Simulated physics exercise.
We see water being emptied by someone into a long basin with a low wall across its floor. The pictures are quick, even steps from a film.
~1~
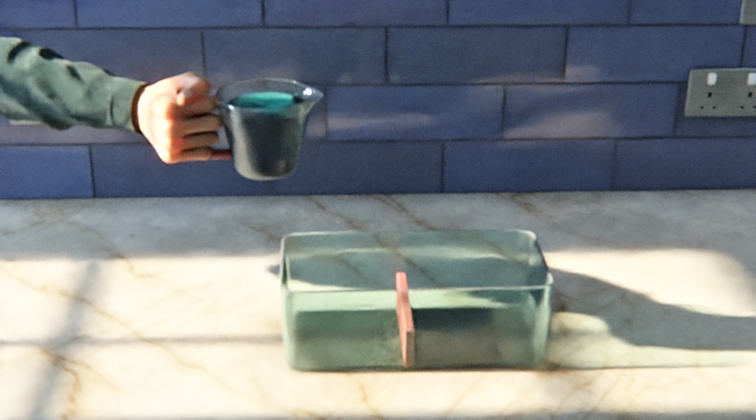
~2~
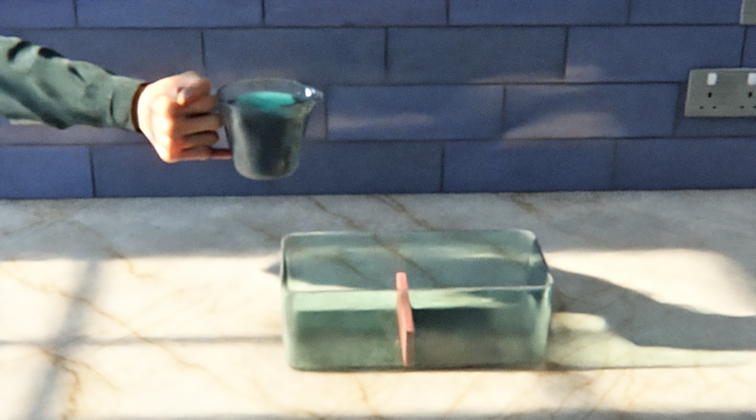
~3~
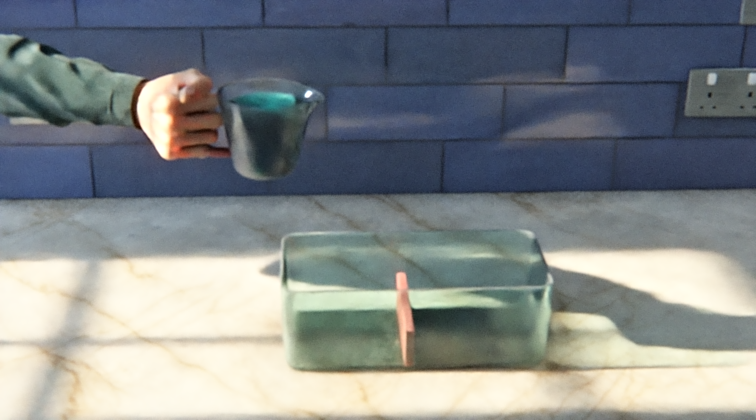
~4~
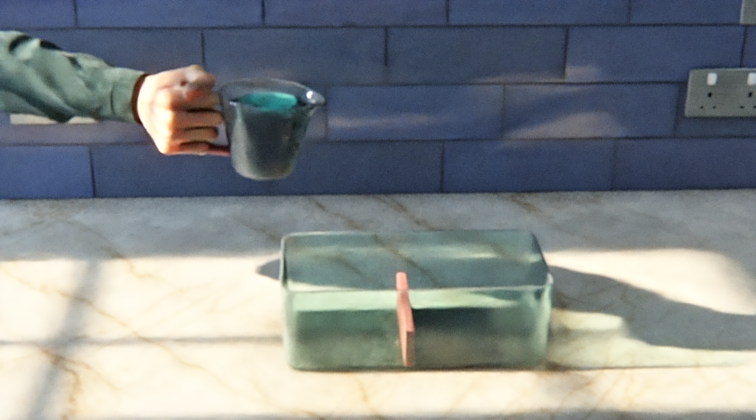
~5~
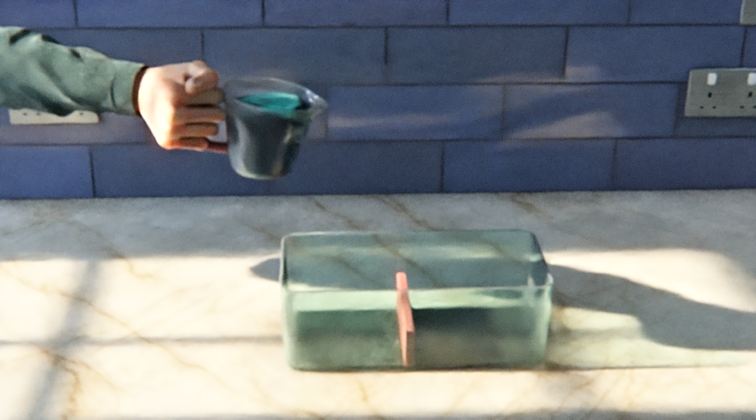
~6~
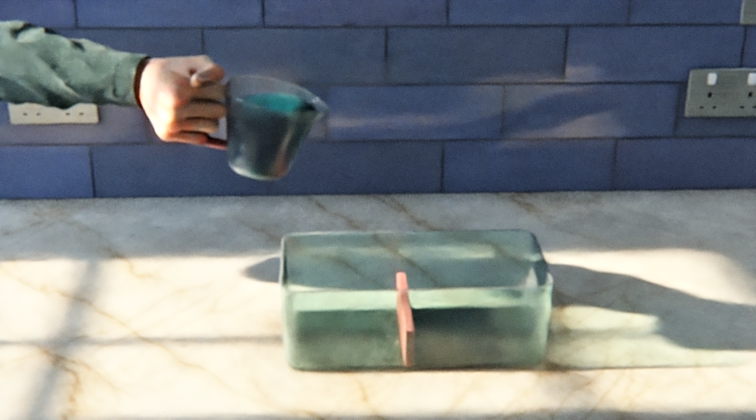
The footage shows a hand in a green sleeve holding a clear jug of teal liquid above a long glass basin with a pink divider, then gradually tilting the jug slightly to the right while the basin stays still.
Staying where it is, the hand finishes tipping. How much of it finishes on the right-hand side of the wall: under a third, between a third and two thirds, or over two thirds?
Under a third.
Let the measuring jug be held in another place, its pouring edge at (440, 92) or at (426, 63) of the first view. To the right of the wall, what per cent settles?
One after the other: 95 %, 90 %.
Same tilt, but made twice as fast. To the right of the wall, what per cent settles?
I'd put it at some 5 percent.
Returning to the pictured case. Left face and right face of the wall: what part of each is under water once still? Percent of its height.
I get 40 % for the left and 0 % for the right.
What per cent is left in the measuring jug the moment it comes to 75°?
Near 55 per cent.
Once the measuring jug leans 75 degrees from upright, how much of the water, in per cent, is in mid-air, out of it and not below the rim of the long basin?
About 30 per cent.
A moment on, the measuring jug is tipped on its side and 57 per cent is still to pour, 12 is left of the wall and 0 right of it.
Next, the measuring jug is tipped right over and 5 per cent is still to pour, 78 is left of the wall and 1 right of it.
Then the measuring jug is tipped right over and 0 per cent is still to pour, 91 is left of the wall and 4 right of it.
Later the measuring jug is tipped right over and 0 per cent is still to pour, 91 is left of the wall and 4 right of it.
In the end 91 per cent lies left of the wall, 4 right of it and 5 outside.
